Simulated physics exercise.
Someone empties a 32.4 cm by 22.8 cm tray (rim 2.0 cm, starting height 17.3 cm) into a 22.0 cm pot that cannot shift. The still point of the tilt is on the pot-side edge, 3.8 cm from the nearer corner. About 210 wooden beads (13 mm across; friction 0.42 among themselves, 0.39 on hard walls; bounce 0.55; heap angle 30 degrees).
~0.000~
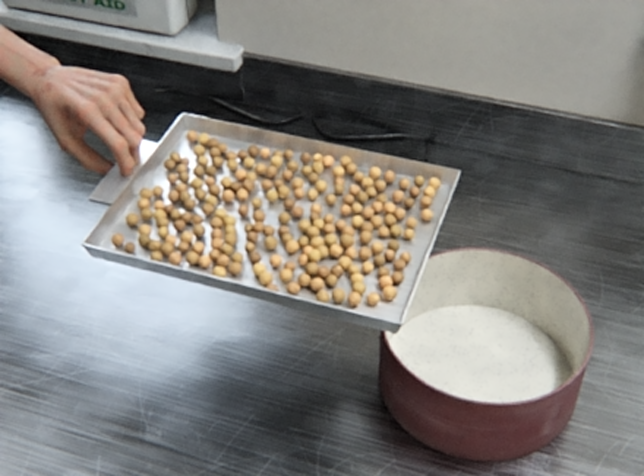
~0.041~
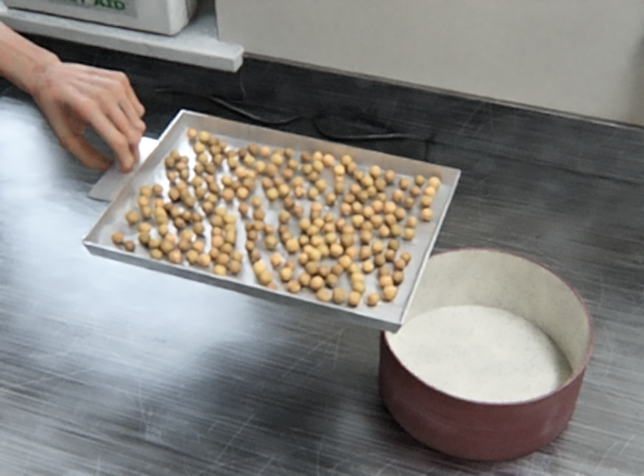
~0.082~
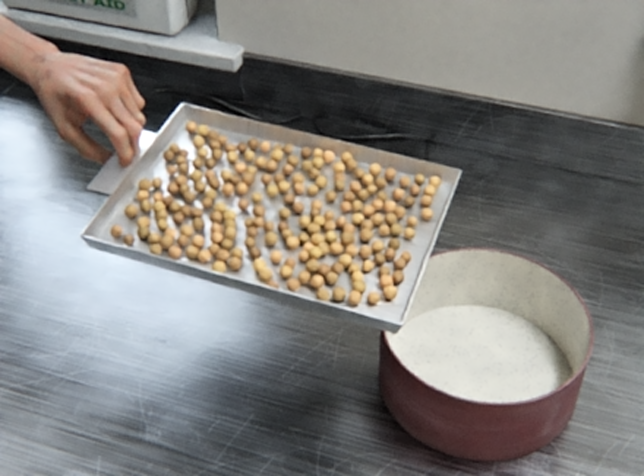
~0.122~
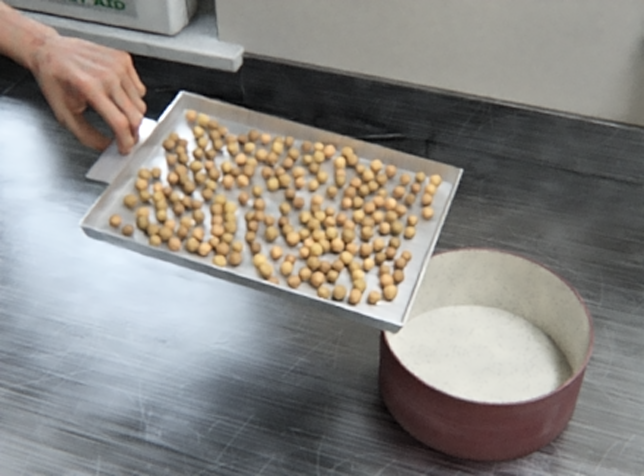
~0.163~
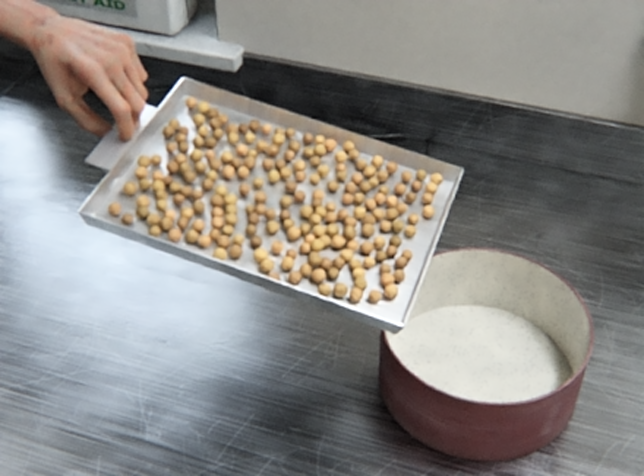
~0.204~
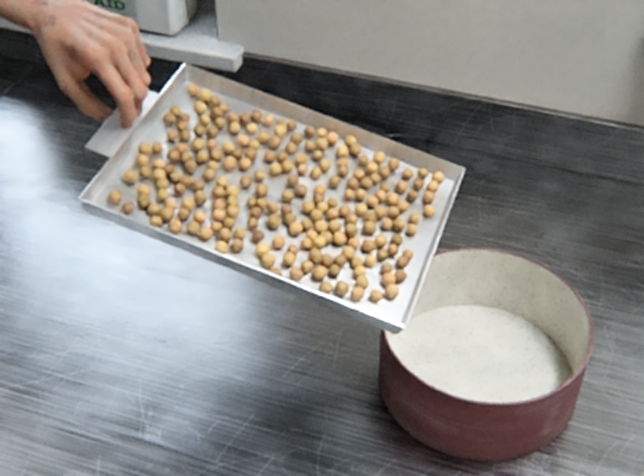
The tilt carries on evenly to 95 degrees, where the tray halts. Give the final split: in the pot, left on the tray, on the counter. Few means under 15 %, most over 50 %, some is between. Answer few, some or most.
In the pot: Most; left on the tray: Few; on the counter: Some.
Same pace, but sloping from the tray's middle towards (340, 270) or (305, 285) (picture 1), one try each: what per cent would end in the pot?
Some 30 and 0 per cent.
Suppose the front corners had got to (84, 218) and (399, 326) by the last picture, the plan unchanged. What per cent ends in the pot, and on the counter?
Pot 5, counter 95.
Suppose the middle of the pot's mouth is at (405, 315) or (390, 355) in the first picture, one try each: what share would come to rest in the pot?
About 55 and 60 per cent.
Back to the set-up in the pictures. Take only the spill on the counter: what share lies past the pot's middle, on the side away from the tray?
Some 70 per cent.
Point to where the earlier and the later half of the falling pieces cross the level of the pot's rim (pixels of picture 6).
At about (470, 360), then at (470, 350).
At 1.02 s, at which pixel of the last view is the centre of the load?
Around (437, 260).
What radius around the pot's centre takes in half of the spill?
Some 22 cm.
Then, at 0.69 s, tilt 51 degrees; the tray holds 100 %, the pot 0 %.
After 1.02 s, tilt 78 degrees; the tray holds 70 %, the pot 15 %.
After 1.44 s, tilt 95 degrees; the tray holds 5 %, the pot 70 %.
In the end, at 2.4 s, pot 75 %, tray 0 %, counter 25 %.
